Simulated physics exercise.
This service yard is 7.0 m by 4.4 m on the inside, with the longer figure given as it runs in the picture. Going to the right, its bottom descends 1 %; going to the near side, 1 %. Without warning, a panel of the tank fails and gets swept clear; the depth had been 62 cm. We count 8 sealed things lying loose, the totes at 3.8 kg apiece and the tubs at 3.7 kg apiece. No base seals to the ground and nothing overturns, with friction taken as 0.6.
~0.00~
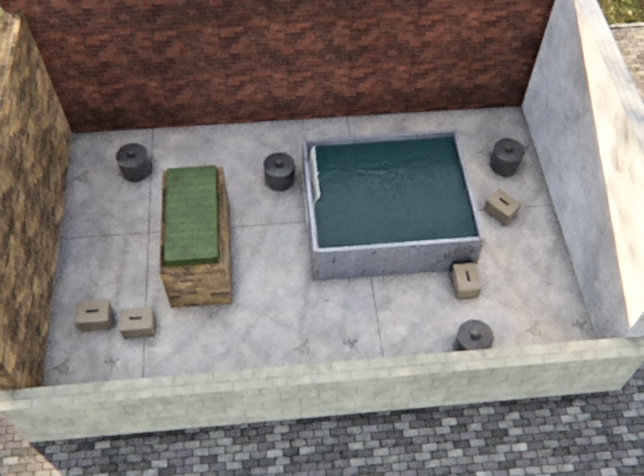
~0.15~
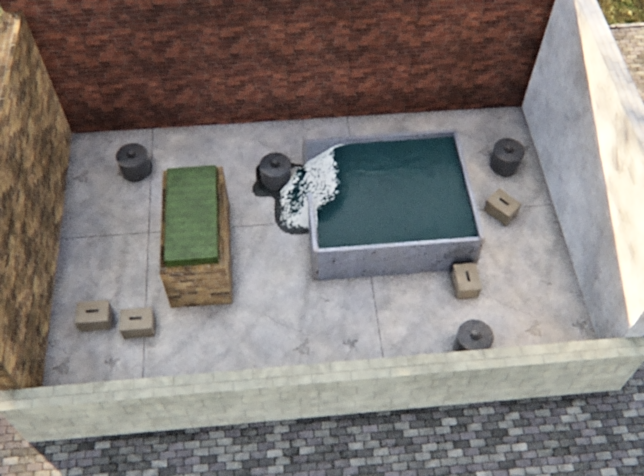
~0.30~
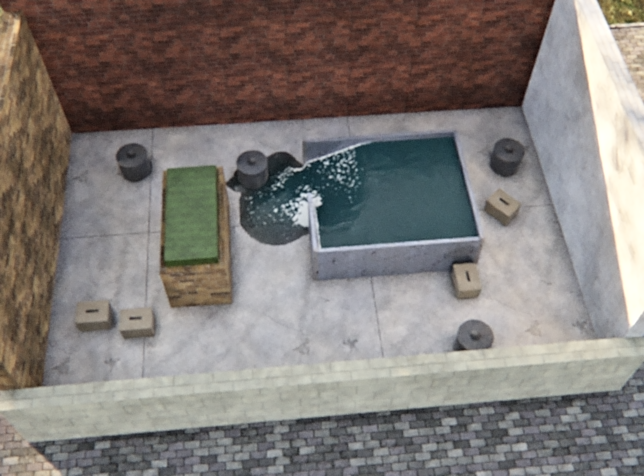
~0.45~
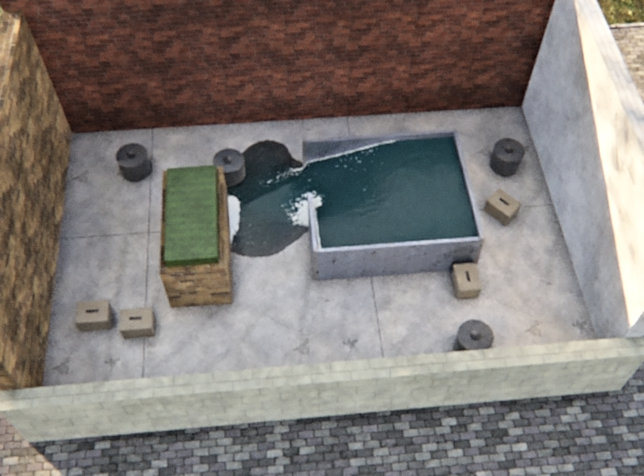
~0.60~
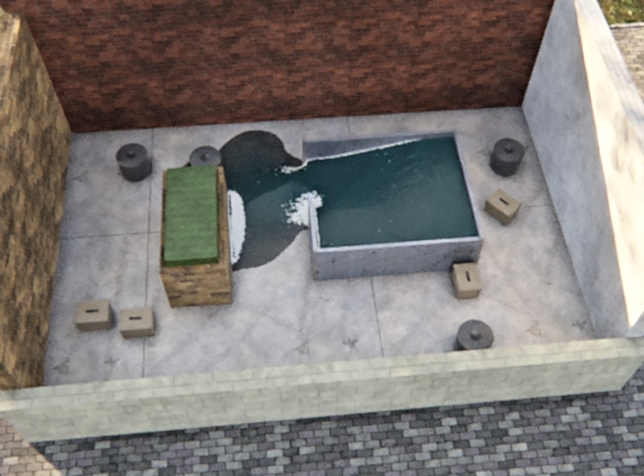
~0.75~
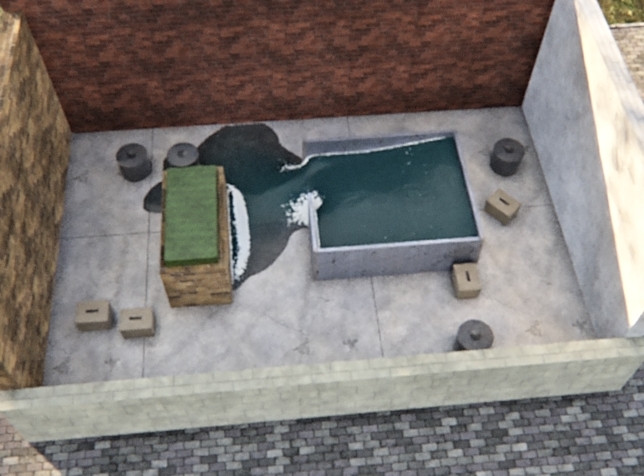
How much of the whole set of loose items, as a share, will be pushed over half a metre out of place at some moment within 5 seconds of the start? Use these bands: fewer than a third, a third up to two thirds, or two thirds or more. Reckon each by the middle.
It falls in a third up to two thirds.
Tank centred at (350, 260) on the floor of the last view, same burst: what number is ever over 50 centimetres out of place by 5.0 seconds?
So the tally would be 3.
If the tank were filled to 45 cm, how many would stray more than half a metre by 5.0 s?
The count would be 5.
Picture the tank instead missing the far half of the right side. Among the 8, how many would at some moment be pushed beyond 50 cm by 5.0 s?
Then it comes to 4 of them.
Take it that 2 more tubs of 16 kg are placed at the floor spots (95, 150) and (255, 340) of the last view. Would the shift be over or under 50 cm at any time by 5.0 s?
Taking them in order: Above the mark and above the mark.
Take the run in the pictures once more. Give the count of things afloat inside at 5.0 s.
At that time the total is 5.
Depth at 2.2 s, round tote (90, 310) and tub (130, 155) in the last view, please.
First roughly 0 cm, second roughly 25 cm.
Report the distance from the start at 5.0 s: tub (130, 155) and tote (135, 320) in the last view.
300 cm and 100 cm.
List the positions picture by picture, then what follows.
A tub at (279, 164), on the bottom; a tote at (504, 202), on the bottom; water covers 3.7 m2; 0 of 8 have shifted, in the first frame.
A tub at (275, 164) rests on the ground, 6 cm from its start; a tote at (504, 202) rests on the ground; water covers 4.1 m2; 1 of 8 have shifted, in the second frame.
A tub at (252, 162) rests on the ground, 39 cm from its start; a tote at (504, 202), on the bottom; 4.8 m2 under water; 1 of 8 have shifted, in the third frame.
A tub at (228, 160) rests on the ground, 73 cm from its start; a tote at (504, 202) rests on the ground; 5.6 m2 under water; 1 of 8 have shifted, in the fourth frame.
A tub at (205, 158) rests on the ground, 107 cm from its start; a tote at (504, 202) rests on the ground; water covers 6.3 m2; 1 of 8 have shifted, in the fifth frame.
A tub at (182, 154) rests on the ground, 140 cm from its start; a tote at (504, 202) rests on the ground; water covers 7.0 m2; 1 of 8 have shifted, in the sixth frame.
After 1.1 s 1 of 8 are over 50 cm from their spots; 0 afloat.
After 2.2 s 2 of 8 are over 50 cm from their spots; 2 afloat.
After 3.5 s 3 of 8 are over 50 cm from their spots; 3 afloat.
After 5.0 s 5 of 8 are over 50 cm from their spots, and 5 have been at some point; 5 afloat.
